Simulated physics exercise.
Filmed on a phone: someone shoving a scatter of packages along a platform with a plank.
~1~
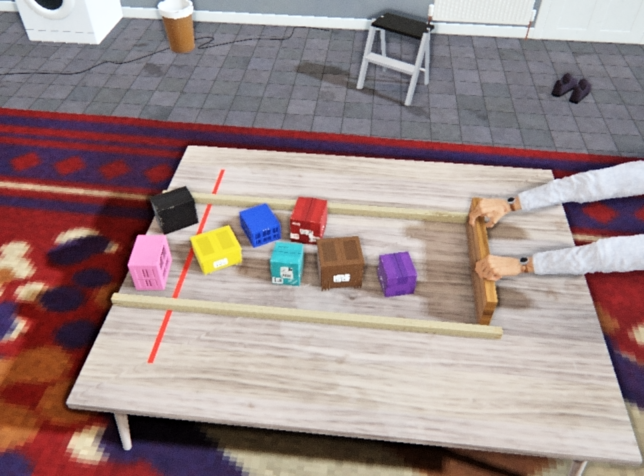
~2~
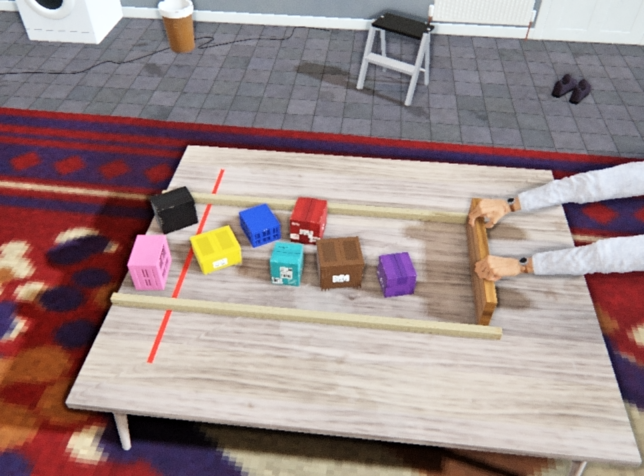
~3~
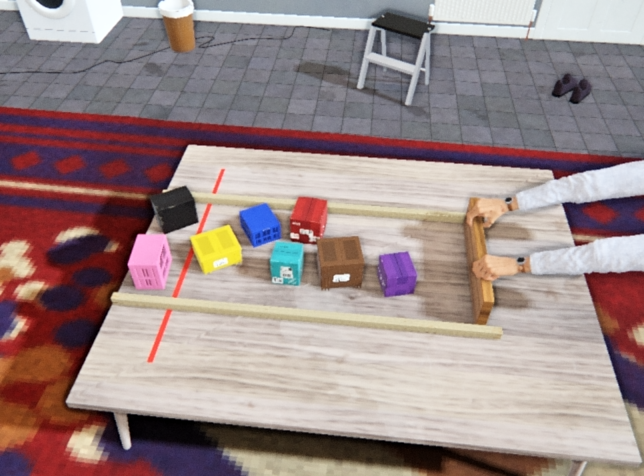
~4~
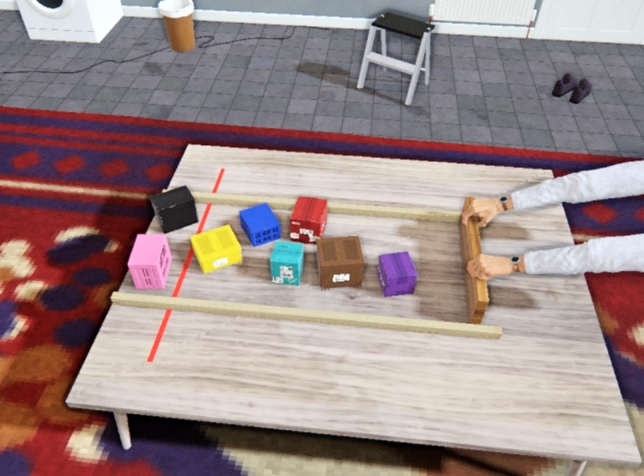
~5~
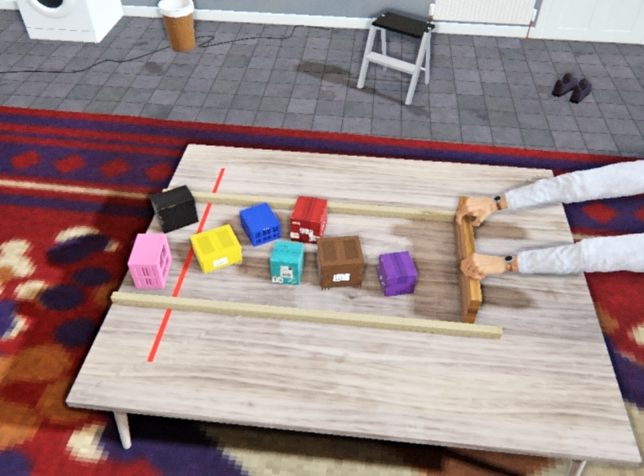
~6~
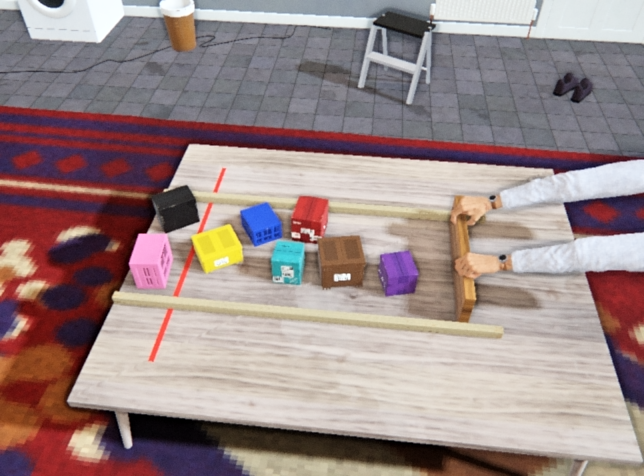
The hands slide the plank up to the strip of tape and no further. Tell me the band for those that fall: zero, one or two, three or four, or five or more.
The number that fall off is three or four.
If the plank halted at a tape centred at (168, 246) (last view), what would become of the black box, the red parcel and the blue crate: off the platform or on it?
The black box comes down, the red parcel survives, the blue crate tumbles off.
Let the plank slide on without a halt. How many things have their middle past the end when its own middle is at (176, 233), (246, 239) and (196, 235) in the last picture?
Place by place, 6, 2 and 4.
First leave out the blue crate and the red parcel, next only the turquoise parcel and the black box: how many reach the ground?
3 in the first case, 2 in the second.
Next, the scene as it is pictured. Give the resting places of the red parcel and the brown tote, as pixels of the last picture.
The red parcel stops around (187, 211); the brown tote around (139, 243).
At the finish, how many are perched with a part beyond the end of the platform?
Overhanging: 2.
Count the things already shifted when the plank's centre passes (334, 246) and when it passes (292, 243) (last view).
By then 4, and 7.
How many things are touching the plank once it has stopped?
It touches 2.
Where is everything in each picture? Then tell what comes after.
The first frame shows pink crate (151, 263); black box (175, 210); yellow tote (217, 250); plank (480, 259); tape (193, 250).
The second frame shows black box (175, 210); brown tote (339, 264).
The third frame shows yellow tote (217, 250); plank (477, 259).
The fourth frame shows pink crate (151, 262); purple parcel (396, 274).
The fifth frame shows black box (175, 209); turquoise parcel (287, 263).
The sixth frame shows pink crate (152, 261); black box (176, 209); yellow tote (218, 249); plank (461, 256); tape (194, 248).
A little later, none off yet; pink crate at rest near (152, 261); black box at rest near (176, 209); yellow tote at rest near (218, 249).
Next, none off yet; pink crate shifted a little near (133, 261); black box at rest near (176, 208); yellow tote shifted about its own width near (165, 239).
When it is over, the number that fall off is three or four; down, turquoise parcel, yellow tote, black box and pink crate.
